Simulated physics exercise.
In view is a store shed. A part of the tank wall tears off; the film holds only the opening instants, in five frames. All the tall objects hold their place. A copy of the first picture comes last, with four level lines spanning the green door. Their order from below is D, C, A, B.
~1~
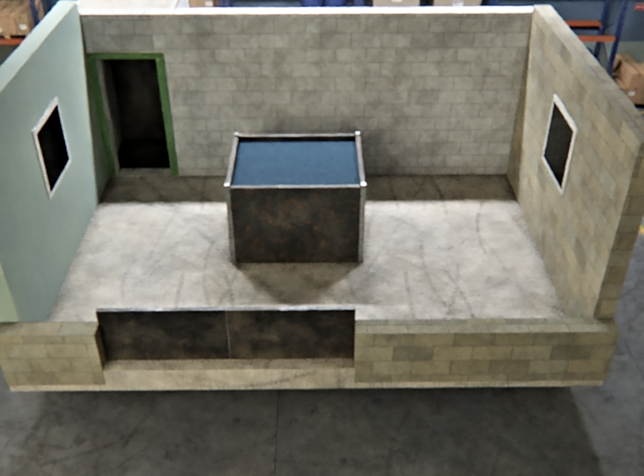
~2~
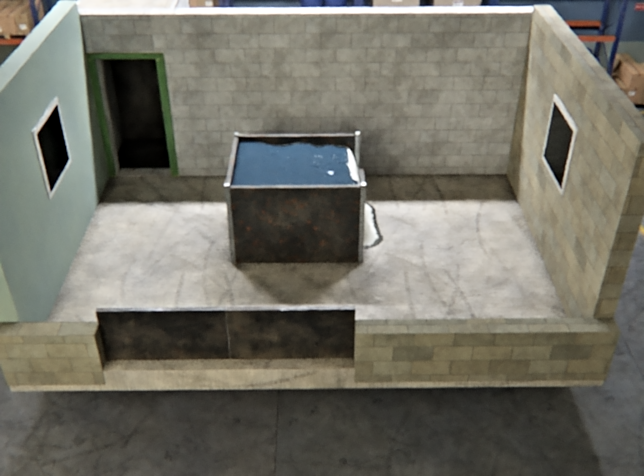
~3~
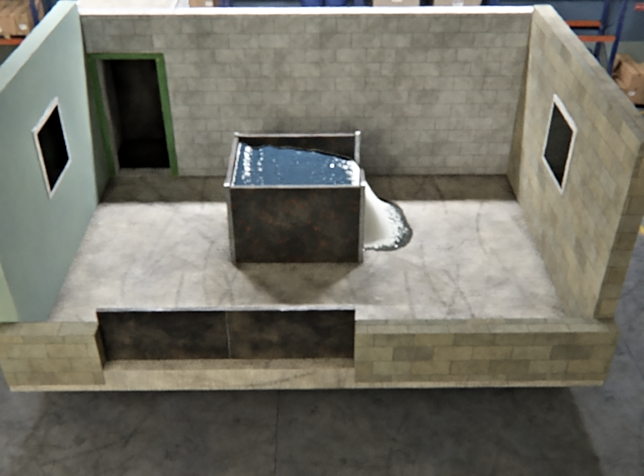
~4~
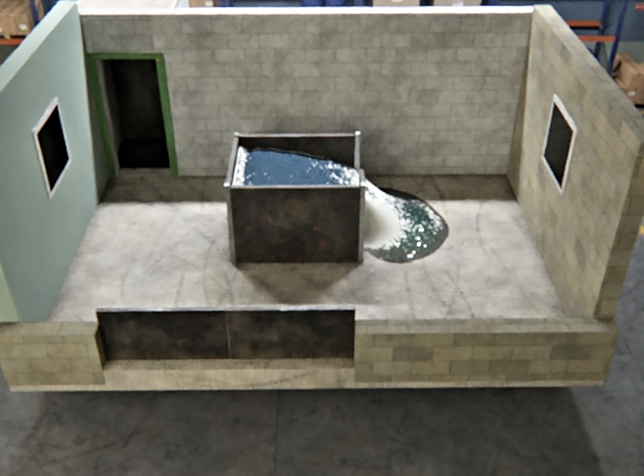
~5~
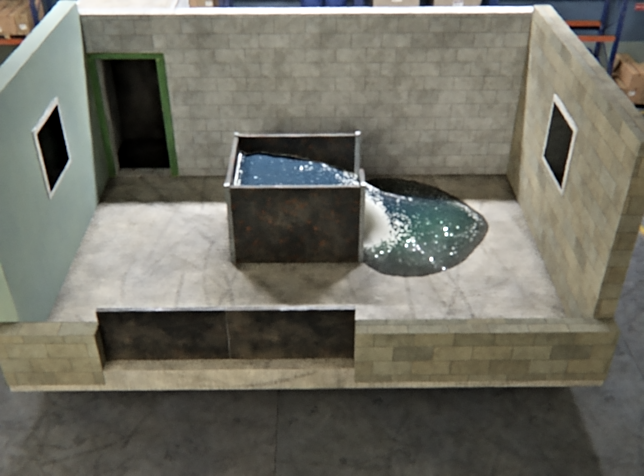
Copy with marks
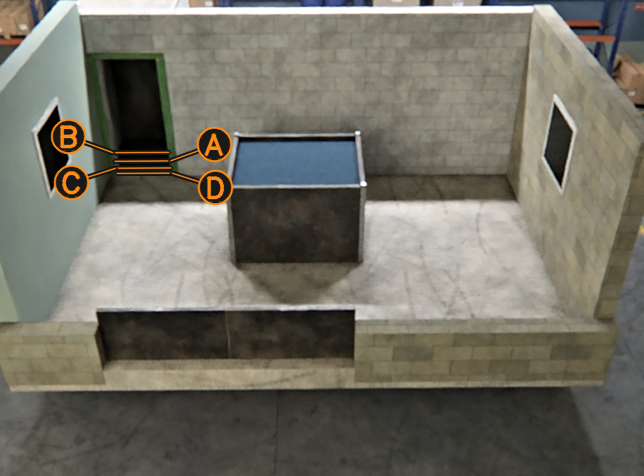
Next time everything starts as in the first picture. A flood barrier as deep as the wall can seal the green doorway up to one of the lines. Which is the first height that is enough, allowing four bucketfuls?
Go for C.
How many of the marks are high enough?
Three of the four.
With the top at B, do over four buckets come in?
No, not at all.
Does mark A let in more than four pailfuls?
No, that is safe.
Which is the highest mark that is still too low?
Here it is mark D.
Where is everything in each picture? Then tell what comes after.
The first picture shows water in the tank at rest, its middle at (296, 164); foot of the green doorway at (144, 176); shut gate at (227, 317).
In the second picture, water covers 1 % of the ground, its front hidden from here.
In the third picture, 3 % of the ground under water, visible out to (401, 243).
In the fourth picture, 7 % of the ground under water, visible out to (444, 229).
In the fifth picture, 14 % of the ground under water, visible out to (483, 224).
In orange, A at (142, 161); B at (141, 152); C at (143, 168); D at (144, 173); from the bottom up D, C, A, B.
With A, nothing gets over.
With B, nothing gets over.
With C, a splash gets over, under a bucket.
With D, about 11 bucketfuls get in.
